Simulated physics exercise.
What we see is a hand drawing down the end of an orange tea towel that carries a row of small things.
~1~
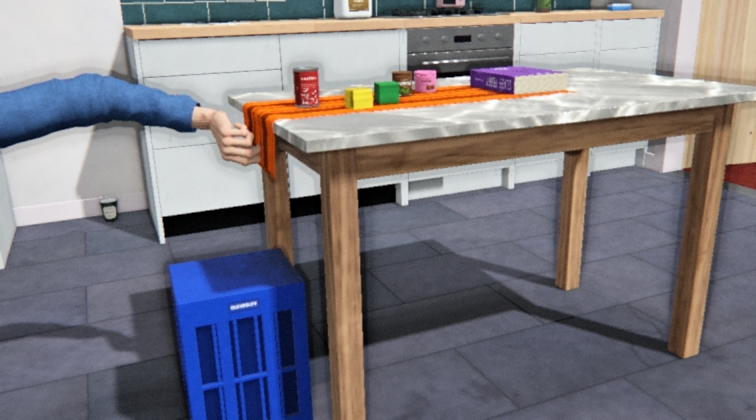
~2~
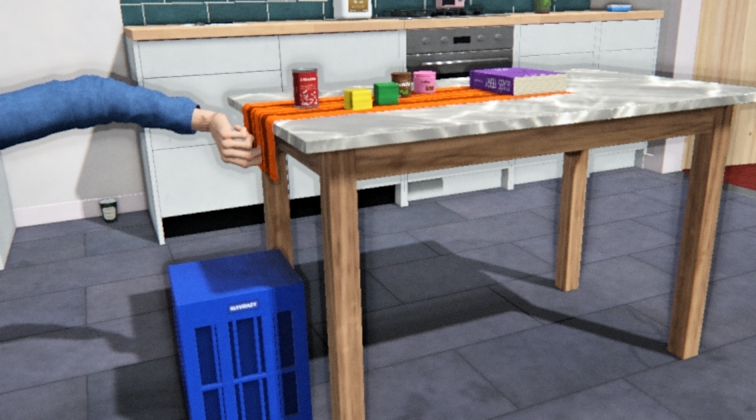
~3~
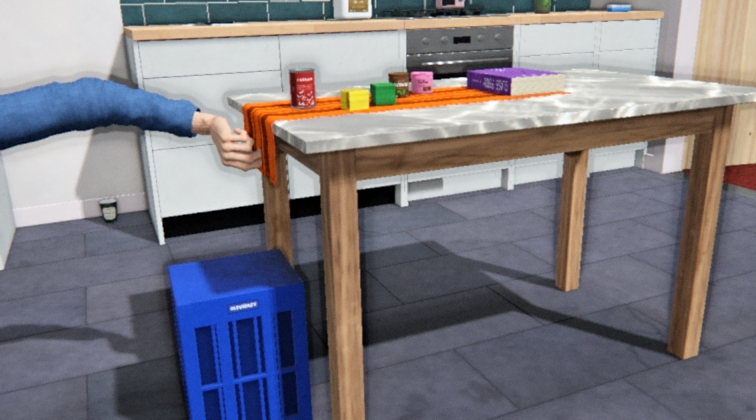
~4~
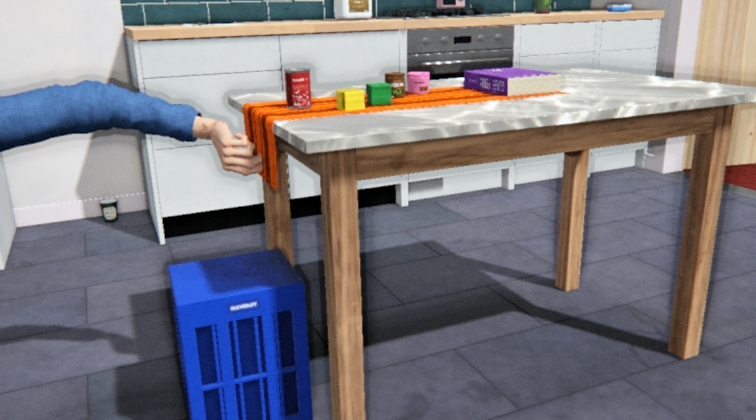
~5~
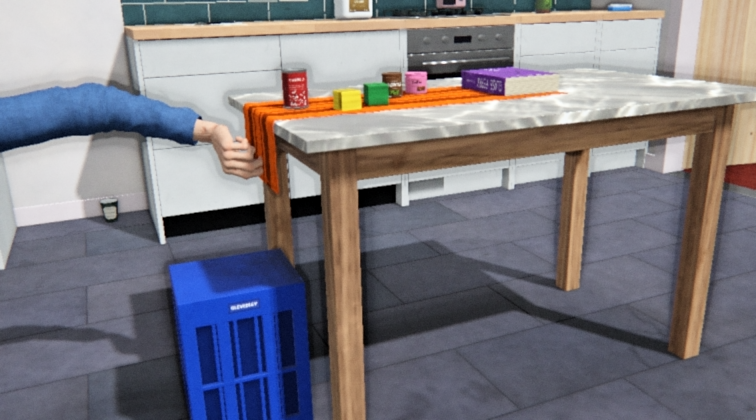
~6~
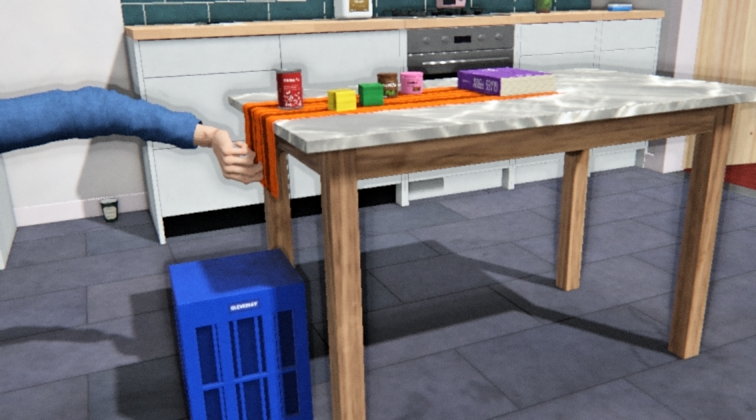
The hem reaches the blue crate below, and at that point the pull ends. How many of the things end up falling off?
My prediction: Two will come off.
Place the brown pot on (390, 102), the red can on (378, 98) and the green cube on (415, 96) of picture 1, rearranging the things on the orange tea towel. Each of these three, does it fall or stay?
I reckon the brown pot hangs on, the red can hangs on and the green cube hangs on.
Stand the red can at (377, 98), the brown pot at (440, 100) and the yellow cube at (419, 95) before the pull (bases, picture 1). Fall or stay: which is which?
Outcome: Red can is still in place, brown pot is still in place, yellow cube is still in place.
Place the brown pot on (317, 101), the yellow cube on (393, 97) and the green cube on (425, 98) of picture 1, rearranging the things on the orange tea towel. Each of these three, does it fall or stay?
Brown pot: Off. Yellow cube: Still up. Green cube: Still up.
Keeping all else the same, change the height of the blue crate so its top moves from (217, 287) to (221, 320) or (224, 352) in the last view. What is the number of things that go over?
Respectively 3 and 4.
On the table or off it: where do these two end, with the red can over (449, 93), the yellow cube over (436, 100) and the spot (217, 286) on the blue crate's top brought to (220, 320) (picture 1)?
As for the red can, it stays in place; as for the yellow cube, it stays in place.
Soon after, hem near (265, 233); red can gone.
After that, hem on the crate; red can and yellow cube gone.
In the end, hem on the crate; red can and yellow cube gone. The table loses two.
